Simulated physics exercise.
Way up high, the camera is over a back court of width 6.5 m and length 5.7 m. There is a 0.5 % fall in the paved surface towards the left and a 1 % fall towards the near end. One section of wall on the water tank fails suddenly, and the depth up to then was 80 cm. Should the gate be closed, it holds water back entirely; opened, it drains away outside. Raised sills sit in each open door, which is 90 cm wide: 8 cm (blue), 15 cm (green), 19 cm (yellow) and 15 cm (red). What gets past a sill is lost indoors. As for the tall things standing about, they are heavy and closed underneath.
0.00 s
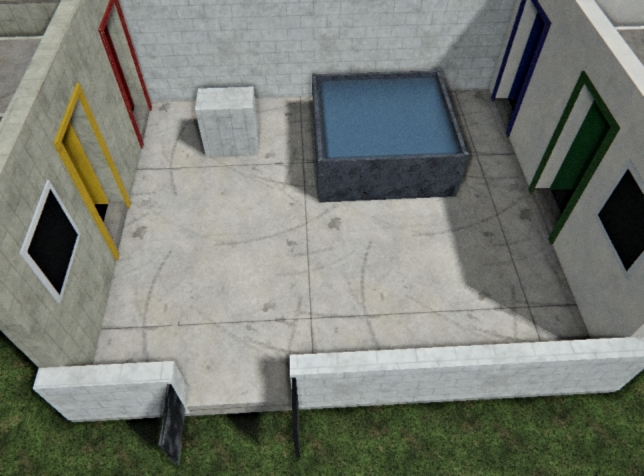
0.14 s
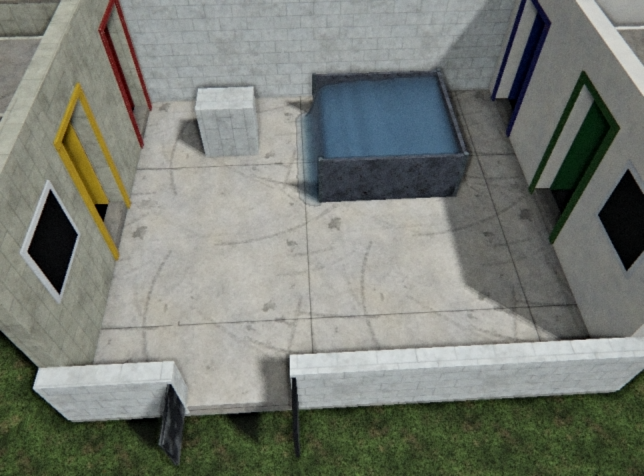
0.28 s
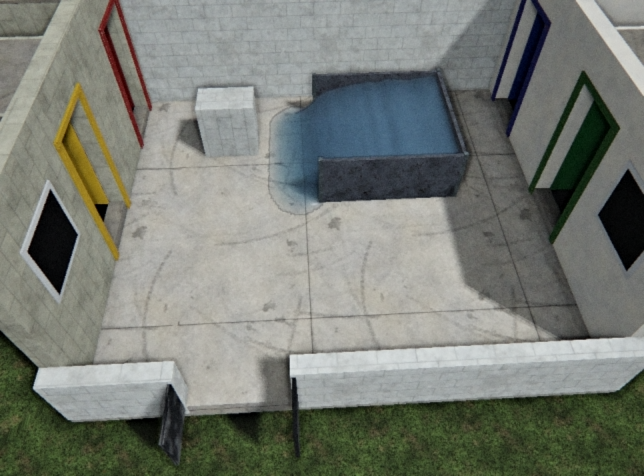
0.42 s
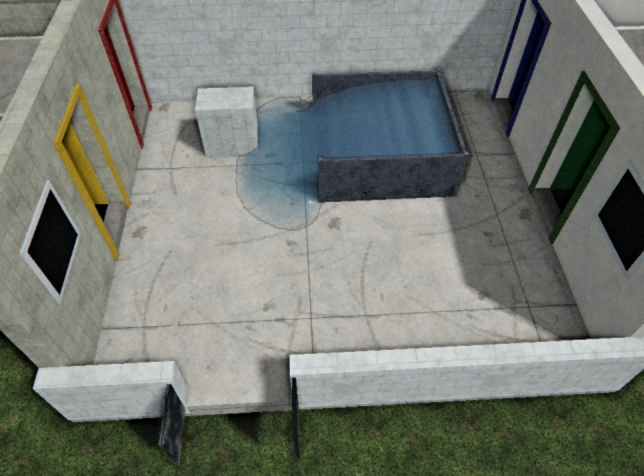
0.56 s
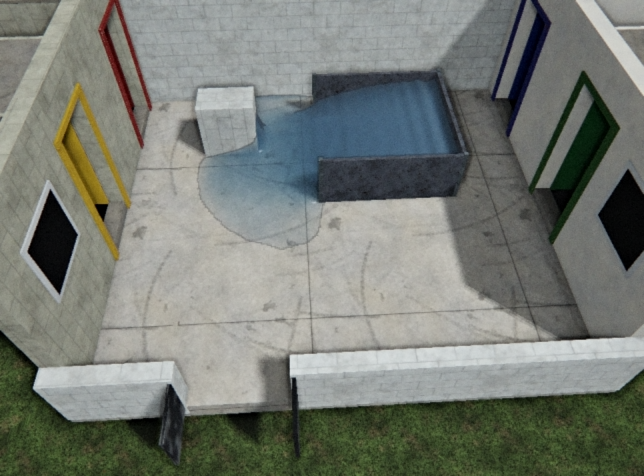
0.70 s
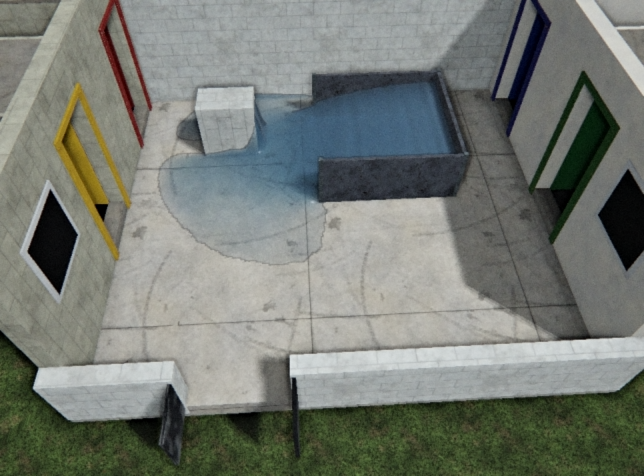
Water poured out of the left side of the dark tank in the walled yard, spread across the pale paving, and fanned out around the white block and toward the near left.
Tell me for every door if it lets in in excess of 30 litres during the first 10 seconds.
At the end, the blue door is going to hold within the limit. The green door is going to hold within the limit. The yellow door is going to break the limit. The red door is going to break the limit.
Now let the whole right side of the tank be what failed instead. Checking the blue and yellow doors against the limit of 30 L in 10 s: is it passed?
Measured against that limit, blue comes out beyond it and yellow comes out short of it.
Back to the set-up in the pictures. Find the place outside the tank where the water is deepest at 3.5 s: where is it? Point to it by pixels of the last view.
About (88, 392).
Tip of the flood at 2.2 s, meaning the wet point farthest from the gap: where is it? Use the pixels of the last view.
Location: Approx. (88, 392) in the last view.
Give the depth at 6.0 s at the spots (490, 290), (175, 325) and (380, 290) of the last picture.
Roughly 3, 15, 2 cm.
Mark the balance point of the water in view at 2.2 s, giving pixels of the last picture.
Its balance point lies near (261, 172).
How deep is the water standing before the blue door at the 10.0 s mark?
About 9.0 centimetres.
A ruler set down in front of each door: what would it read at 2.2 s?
In centimetres, the blue door has 0, the green door 0, the yellow door 35 and the red door 40.
After 1.4 s water covers 35 % of the floor and is deepest (52 cm) near (266, 146); blue door not reached, green door not reached, yellow door 34 cm at the sill, 6 L in, red door 25 cm at the sill, 7 L in.
After 2.2 s water covers 45 % of the floor and is deepest (49 cm) near (88, 392); blue door not reached, green door not reached, yellow door 35 cm at the sill, 72 L in, red door 40 cm at the sill, 91 L in.
After 3.5 s water covers 60 % of the floor and is deepest (37 cm) near (88, 392); blue door not reached, green door not reached, yellow door 25 cm at the sill, 123 L in, red door 25 cm at the sill, 218 L in.
After 6.0 s water covers 85 % of the floor and is deepest (22 cm) near (291, 381); blue door 8 cm at the sill, 6 L in, green door 5 cm at the sill, 0 L in, yellow door 12 cm at the sill, 131 L in, red door 10 cm at the sill, 249 L in.
After 10.0 s water covers 100 % of the floor and is deepest (16 cm) near (504, 369); blue door 9 cm at the sill, 8 L in, green door 6 cm at the sill, 0 L in, yellow door 7 cm at the sill, 131 L in, red door 6 cm at the sill, 249 L in.
